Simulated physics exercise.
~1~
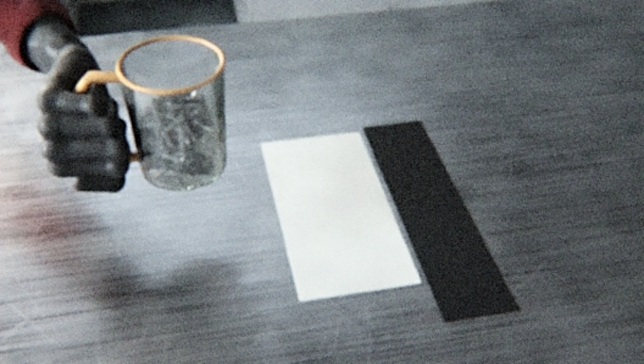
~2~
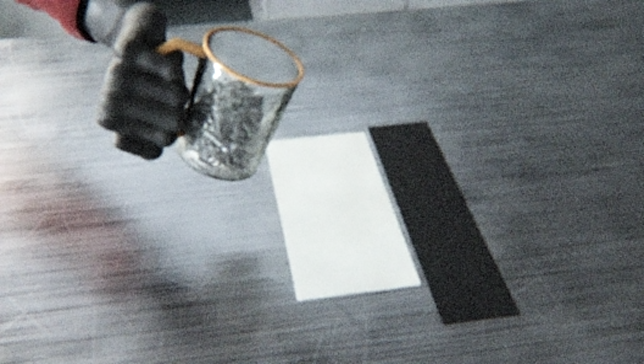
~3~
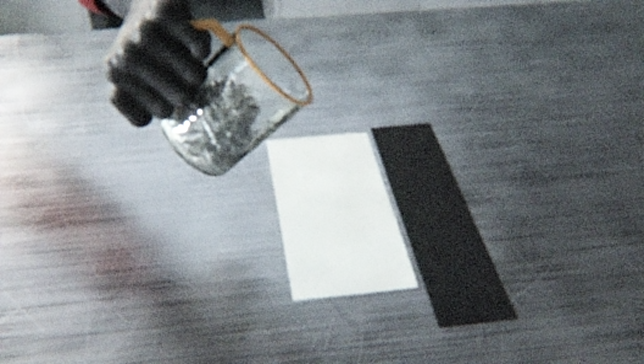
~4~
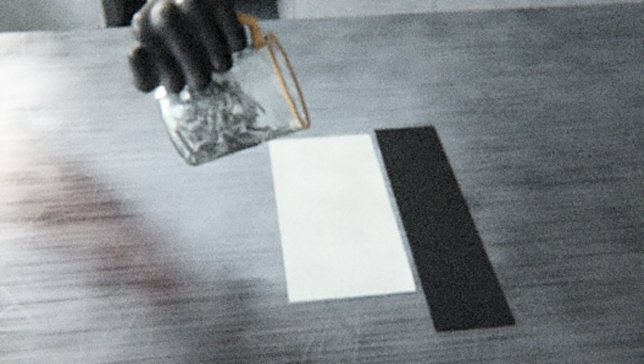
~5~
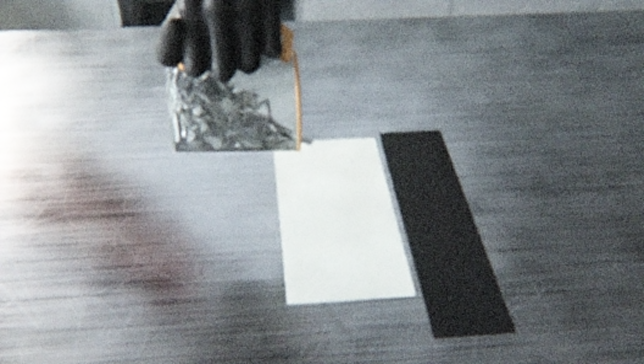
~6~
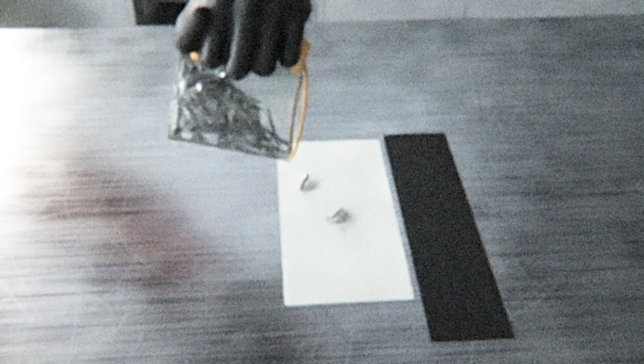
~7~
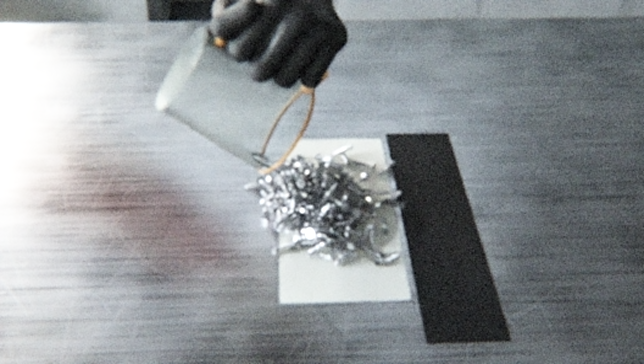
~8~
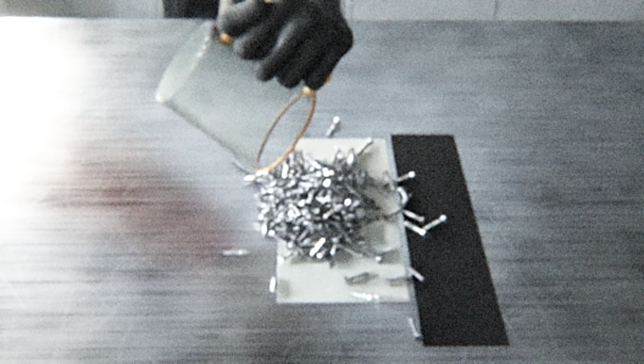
A black-gloved hand carries a glass mug with an orange rim and handle, filled with small steel screws, over a grey table toward a white sheet beside a black strip. The hand tips the mug to the right until it lies on its side near the white sheet's upper left corner, the screws still inside. As it tips further, a couple of screws drop onto the white. Then the rest pour out in a rush and heap up there. The mug ends tilted mouth-down and empty, with most screws piled on the white sheet and a few scattered onto the black strip and bare table.
